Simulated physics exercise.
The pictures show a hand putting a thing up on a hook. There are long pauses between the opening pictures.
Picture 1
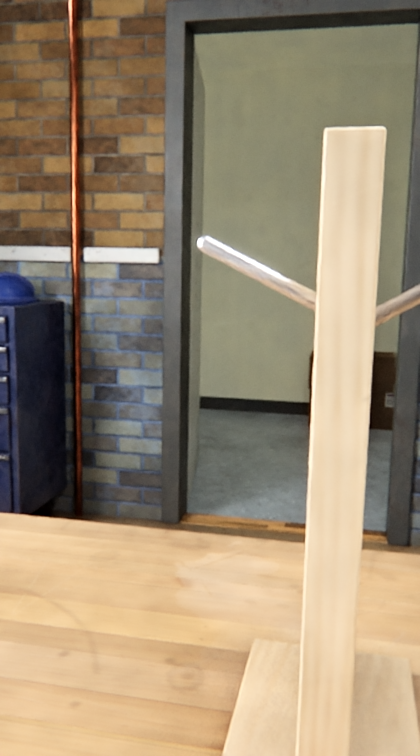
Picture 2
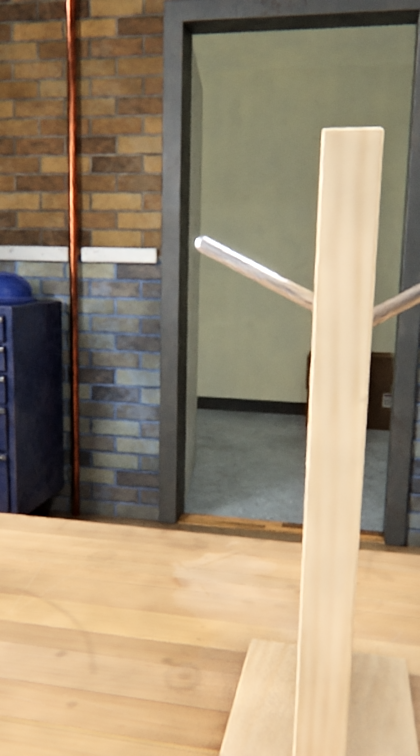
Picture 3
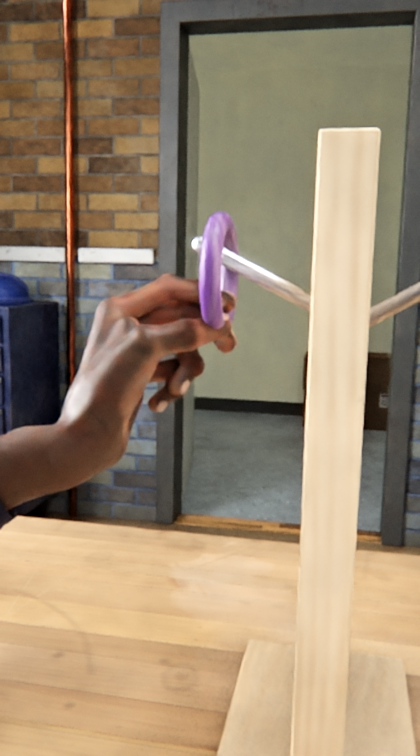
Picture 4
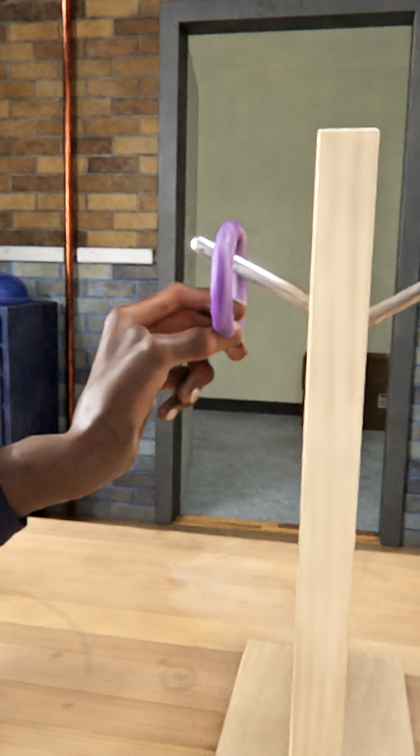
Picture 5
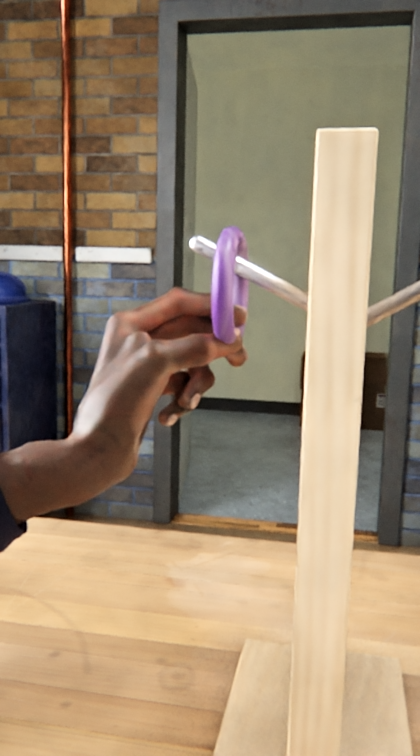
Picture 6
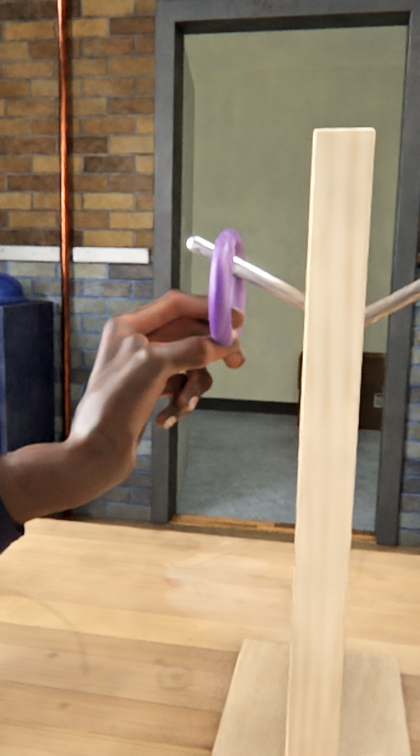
At first a wooden peg stand with slanted metal pegs stands alone on a wooden table before a doorway. Then a hand reaches in from the left with a purple ring around the left peg, shifts it slightly right along the peg, and keeps holding it there, almost still.
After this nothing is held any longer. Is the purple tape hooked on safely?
Outcome: The purple tape remains hooked.
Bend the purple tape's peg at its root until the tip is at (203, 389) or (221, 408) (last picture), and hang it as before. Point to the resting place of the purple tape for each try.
About (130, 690) and (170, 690).
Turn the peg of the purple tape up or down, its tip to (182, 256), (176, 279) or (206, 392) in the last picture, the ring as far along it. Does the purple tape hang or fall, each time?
In turn it hangs there; stays on its peg; comes down.
Then, 0.14 s on from there, purple tape turned 12° from its first pose near (234, 300).
Then, 0.30 s on from there, purple tape turned 6° from its first pose near (265, 315).
In the end, the purple tape stays on its peg, near (297, 331).
